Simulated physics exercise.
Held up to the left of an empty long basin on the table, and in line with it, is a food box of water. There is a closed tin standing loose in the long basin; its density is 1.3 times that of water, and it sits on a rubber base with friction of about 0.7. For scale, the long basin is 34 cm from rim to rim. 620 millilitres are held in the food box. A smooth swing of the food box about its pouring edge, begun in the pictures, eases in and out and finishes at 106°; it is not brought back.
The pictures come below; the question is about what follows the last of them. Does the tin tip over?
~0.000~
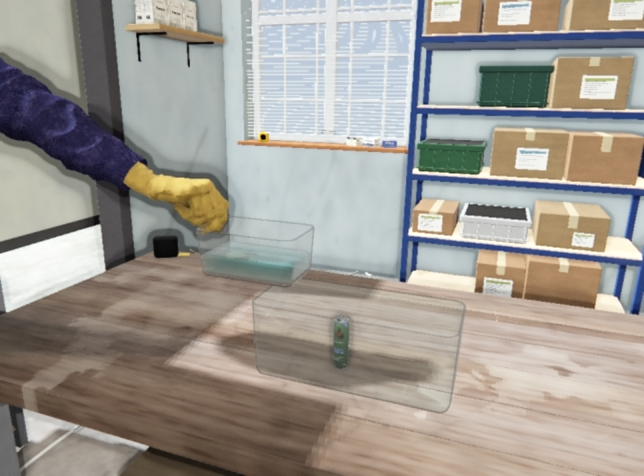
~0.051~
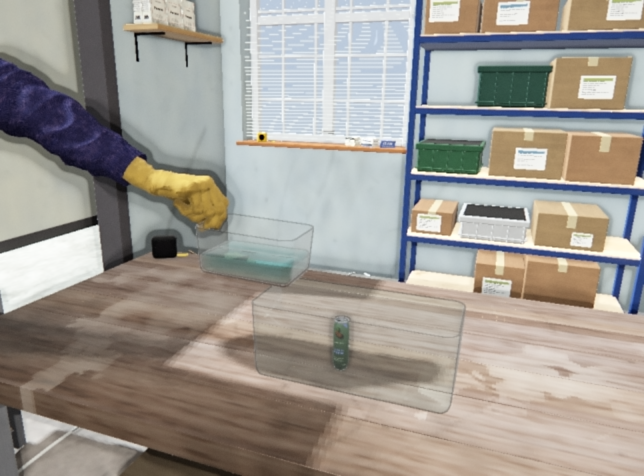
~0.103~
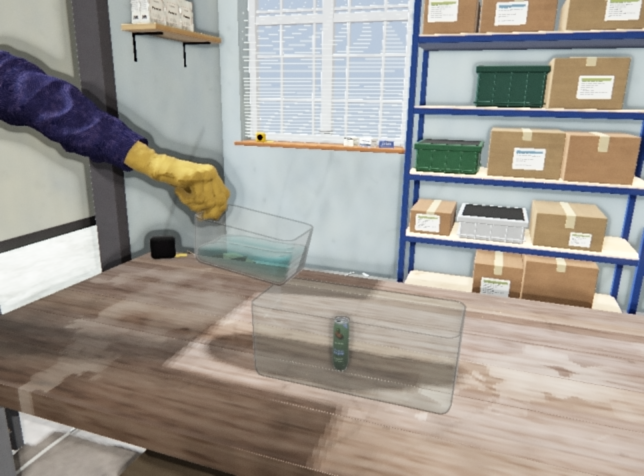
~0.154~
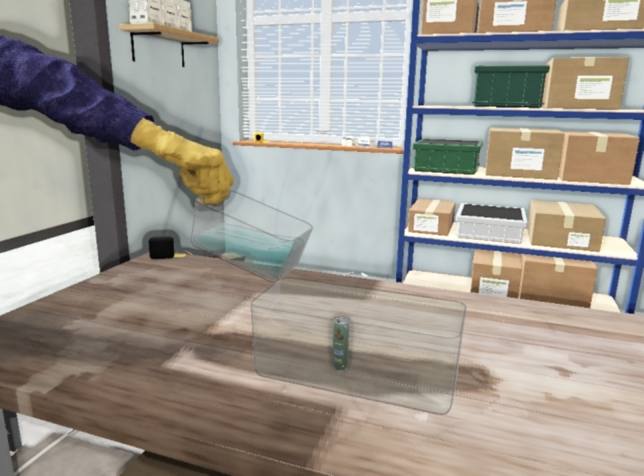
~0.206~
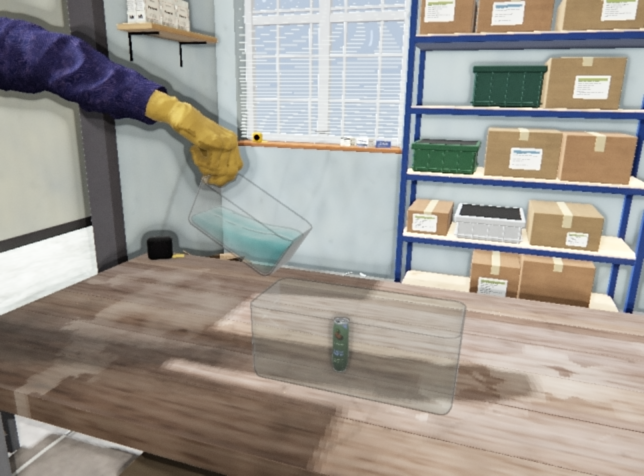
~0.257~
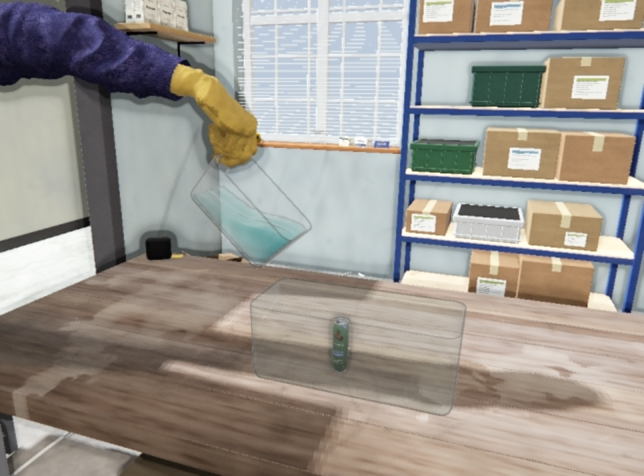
It does not come down.
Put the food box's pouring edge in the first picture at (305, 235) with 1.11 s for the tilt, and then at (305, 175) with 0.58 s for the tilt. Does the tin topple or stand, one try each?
Try 1: Still standing; try 2: Tipped over.
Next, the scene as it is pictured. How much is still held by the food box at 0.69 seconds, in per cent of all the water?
Close to 2 percent of the total.
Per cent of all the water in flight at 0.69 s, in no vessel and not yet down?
Some 9 per cent.
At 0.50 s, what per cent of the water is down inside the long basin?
I reckon close to 6 percent of it.
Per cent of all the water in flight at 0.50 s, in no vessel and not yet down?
Around 64 in a hundred.
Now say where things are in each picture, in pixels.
In the first picture, tilt 0°; pouring edge (305, 234); surface from (217, 247) to (303, 259); the long basin's rim runs from (268, 289) to (462, 320); the tin's top is at (342, 322).
In the second picture, tilt 2°; pouring edge (304, 235); surface from (215, 246) to (302, 257).
In the third picture, tilt 8°; pouring edge (304, 235); surface from (212, 240) to (300, 252).
In the fourth picture, tilt 17°; pouring edge (303, 235); surface from (208, 228) to (298, 245).
In the fifth picture, tilt 30°; pouring edge (302, 235); surface from (206, 209) to (298, 238).
In the sixth picture, tilt 44°; pouring edge (301, 235); surface from (209, 189) to (298, 231).
After 0.50 s the tilt is 102° and 30 per cent is still to pour; the tin stands where it began.
After 0.69 s the tilt is 106° and 2 per cent is still to pour; the tin stands where it began.
After 0.87 s the tilt is 106° and 0 per cent is still to pour; the tin stands where it began.
After 1.08 s the tilt is 106° and 0 per cent is still to pour; the tin stands where it began.
In the end the tin stands where it began.
